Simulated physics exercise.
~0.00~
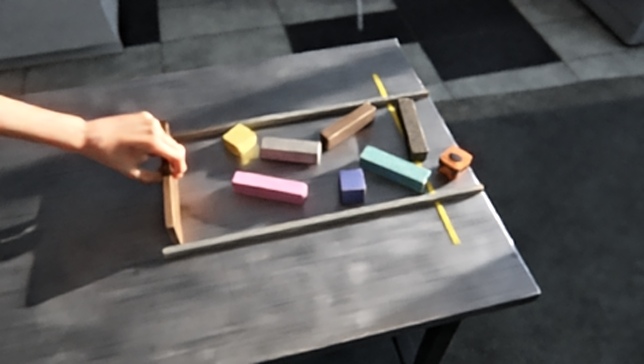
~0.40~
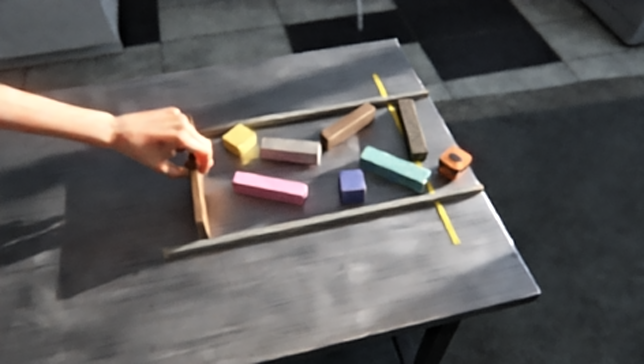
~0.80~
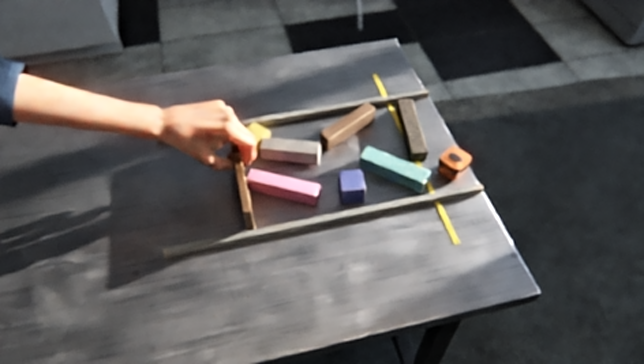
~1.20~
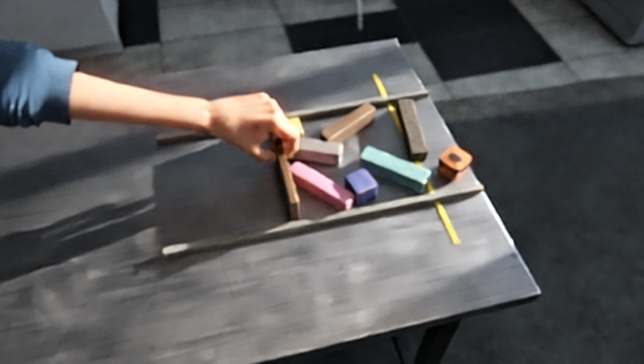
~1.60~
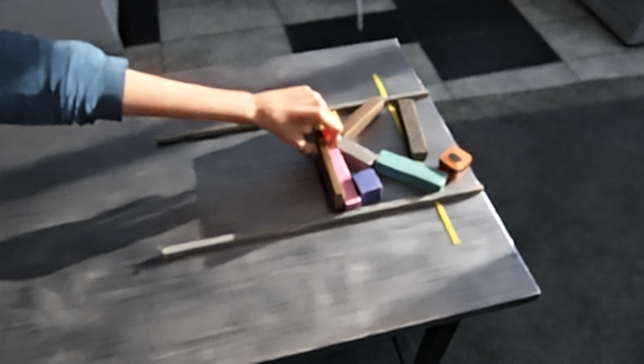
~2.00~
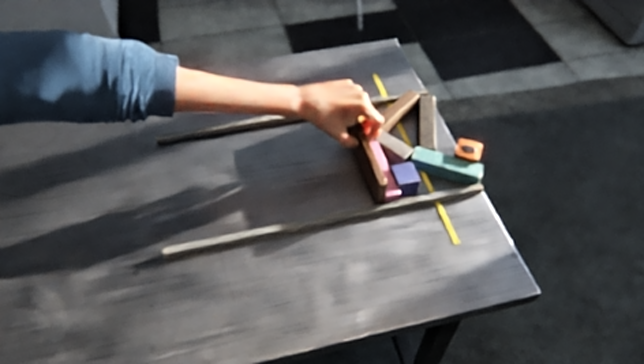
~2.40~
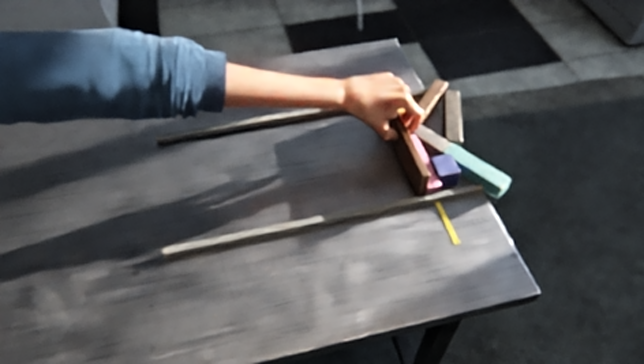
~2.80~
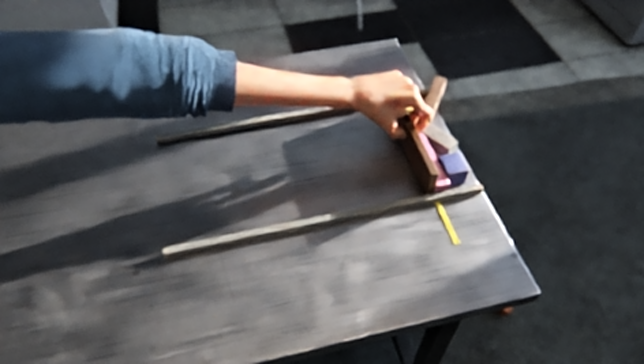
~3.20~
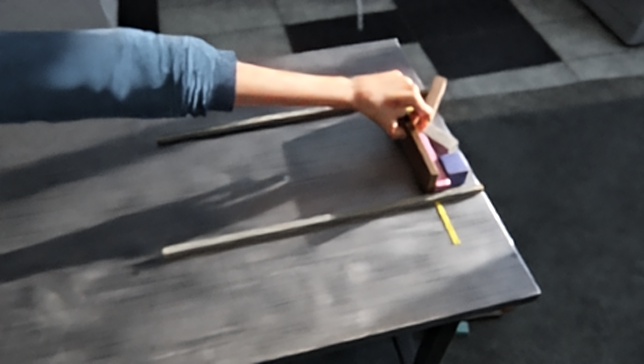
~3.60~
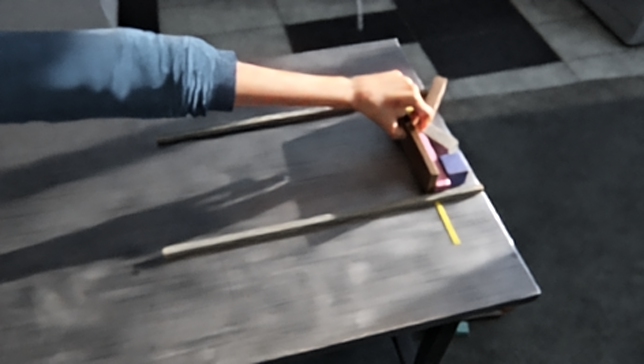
At the start, a hand holds an upright wooden board between two thin rails on a dark table, with several colourful blocks and bars lying ahead of it, some near a yellow tape mark by the edge. The hand slides the board right, and it gathers the yellow block, then the pink stick and others. The pieces bunch together and push the turquoise bar and the dark bar toward the edge. The orange block, dark bar and turquoise bar go over and drop. The board halts near the edge, with the pink stick and a purple block still against it.
